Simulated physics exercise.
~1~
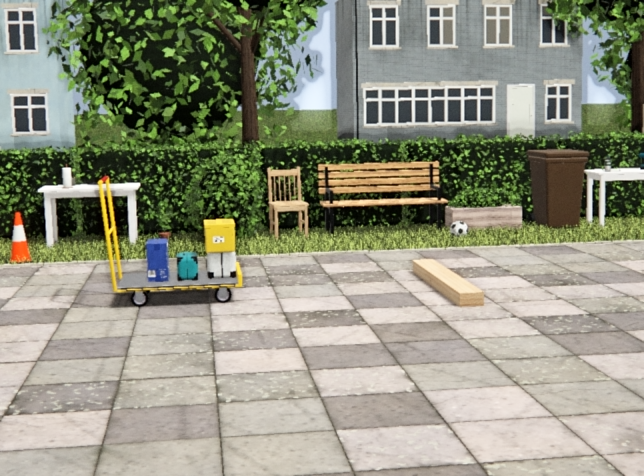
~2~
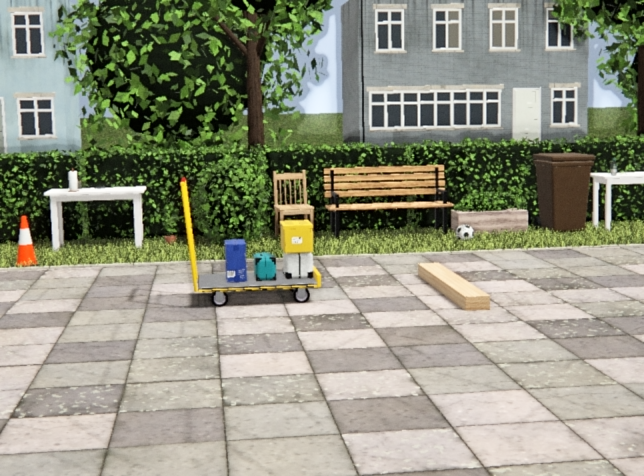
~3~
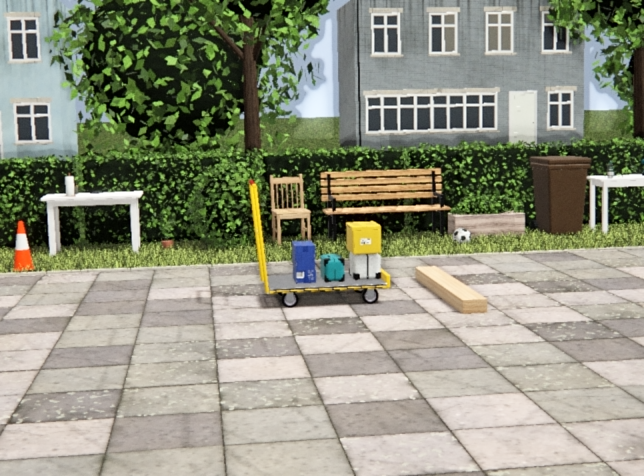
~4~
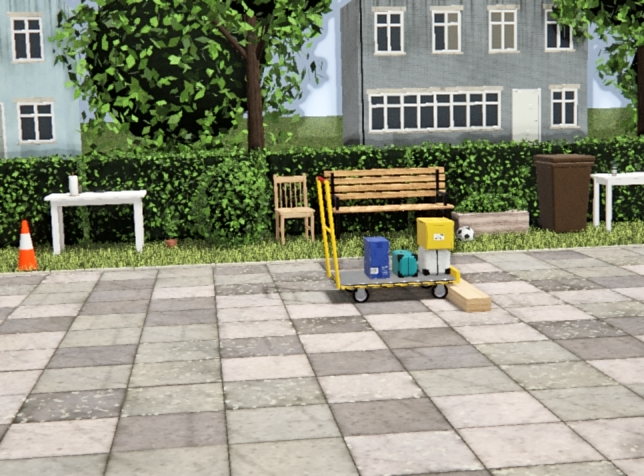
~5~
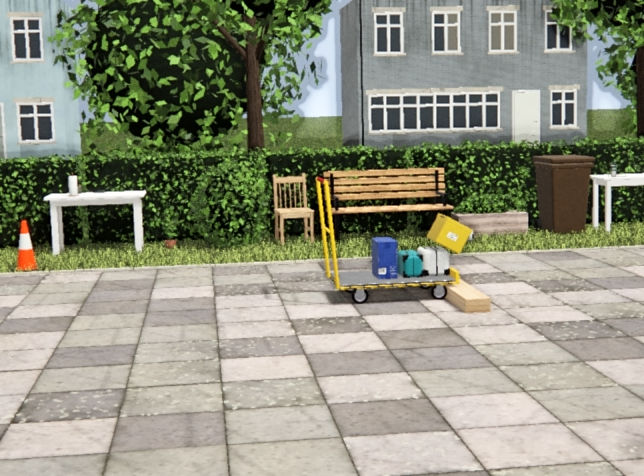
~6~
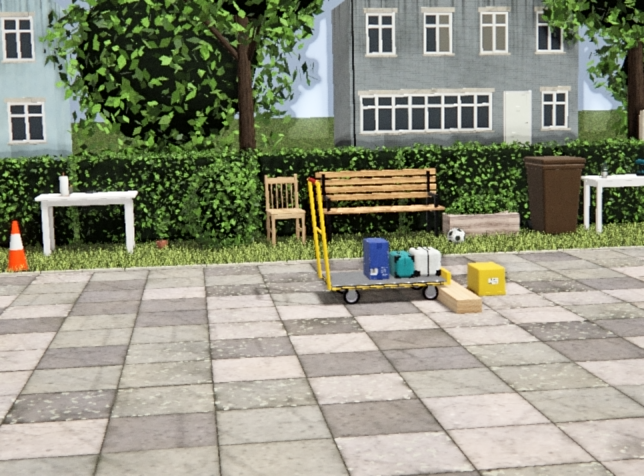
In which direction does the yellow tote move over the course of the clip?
The yellow tote moves to the right, first riding on the trolley and then going over its front edge.
